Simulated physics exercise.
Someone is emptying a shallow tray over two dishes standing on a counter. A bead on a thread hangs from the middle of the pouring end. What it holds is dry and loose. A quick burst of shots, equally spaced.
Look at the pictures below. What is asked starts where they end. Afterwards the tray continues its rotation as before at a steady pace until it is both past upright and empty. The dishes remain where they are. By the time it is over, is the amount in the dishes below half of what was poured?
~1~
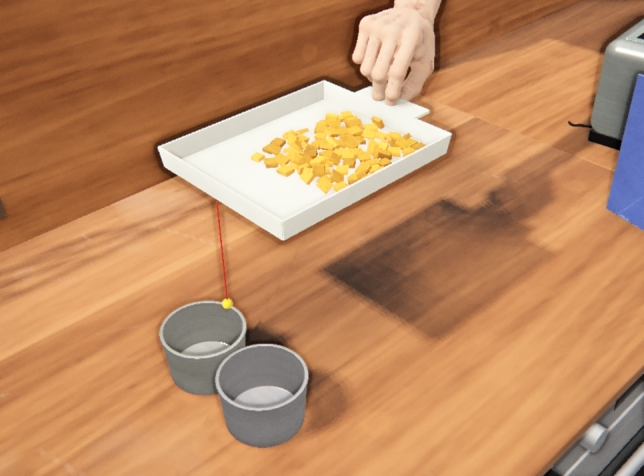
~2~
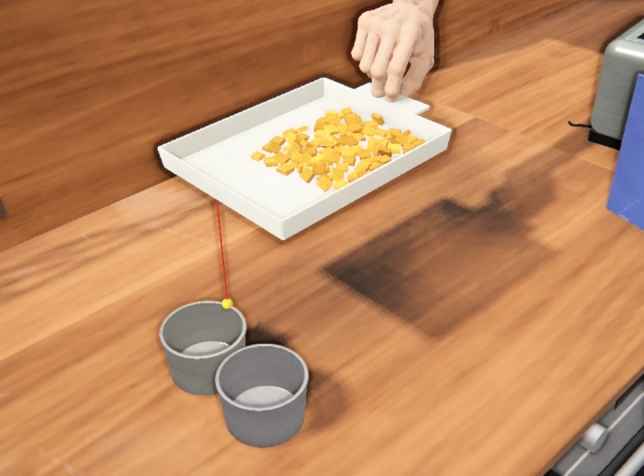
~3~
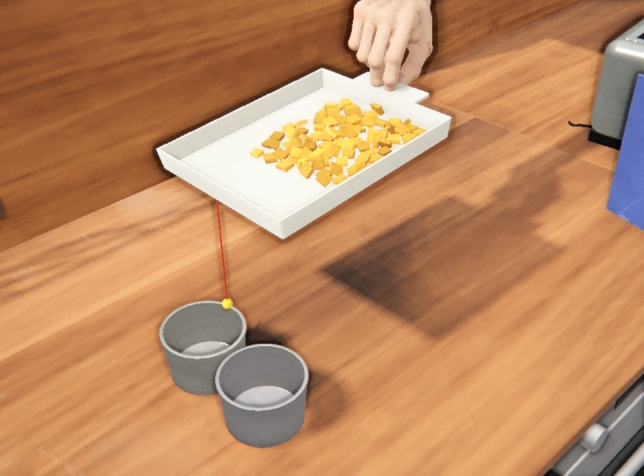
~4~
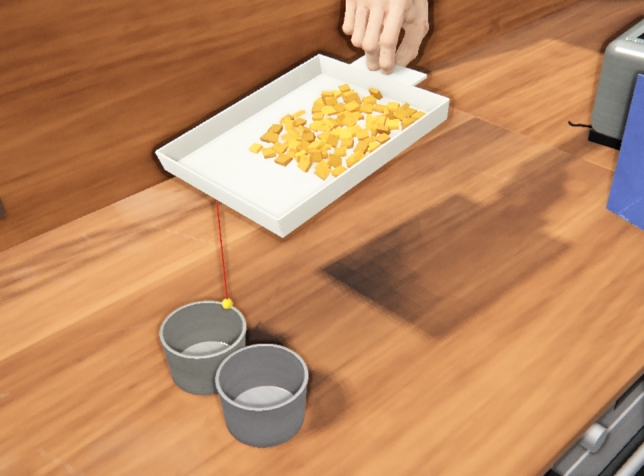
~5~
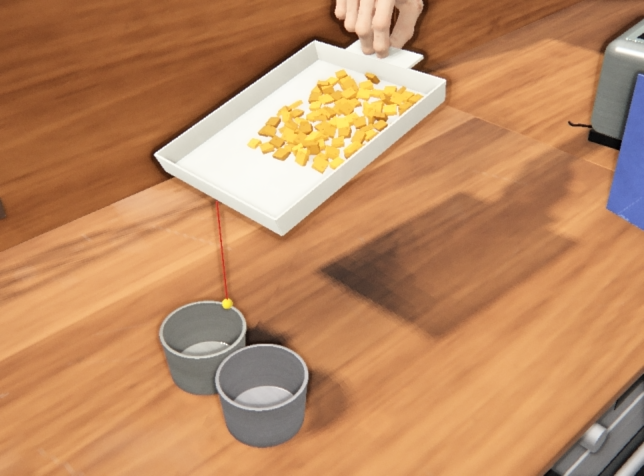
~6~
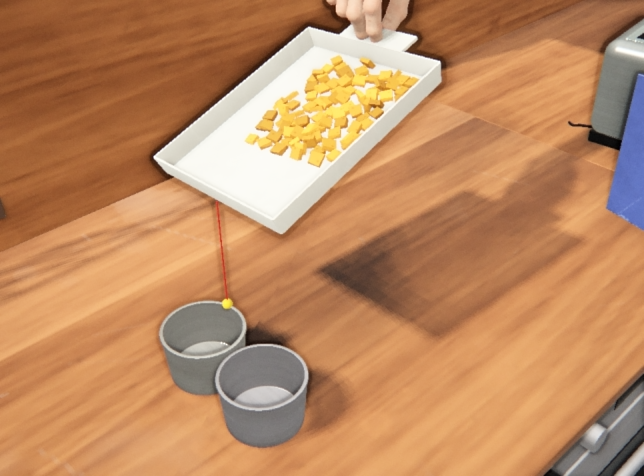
Yes - dishes miss most.
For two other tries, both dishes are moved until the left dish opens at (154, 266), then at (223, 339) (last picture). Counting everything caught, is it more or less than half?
So that's a lesser portion the first time round, a lesser portion the second.
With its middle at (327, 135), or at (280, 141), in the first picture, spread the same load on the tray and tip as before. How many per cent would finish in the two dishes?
You'd get near 30 percent first and near 20 percent next.
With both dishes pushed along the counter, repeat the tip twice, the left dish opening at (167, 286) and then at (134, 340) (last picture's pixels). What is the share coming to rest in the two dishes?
Close to 50 in a hundred first, close to 20 in a hundred second.
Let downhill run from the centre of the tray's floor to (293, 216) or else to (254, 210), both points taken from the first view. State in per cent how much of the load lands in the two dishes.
40 and 80 per cent, in that order.
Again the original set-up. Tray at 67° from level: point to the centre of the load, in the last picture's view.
The load is centred near (204, 175).
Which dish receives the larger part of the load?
Note: Fuller is the one placed left.
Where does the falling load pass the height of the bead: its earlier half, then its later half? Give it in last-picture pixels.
Early-half point (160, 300); late-half point (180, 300).
Soon, tray tipped steeply; nearly all on the tray; a stray few in the air.
A while on, tray tipped past a quarter turn; most on the tray; a small part in the left dish; about a quarter outside both; a stray few in the air.
Towards the end, tray tipped past a quarter turn; about a third in the left dish; about two thirds outside both.
Finally, tray tipped past a quarter turn; none in the right dish; about a third in the left dish; about two thirds outside both.
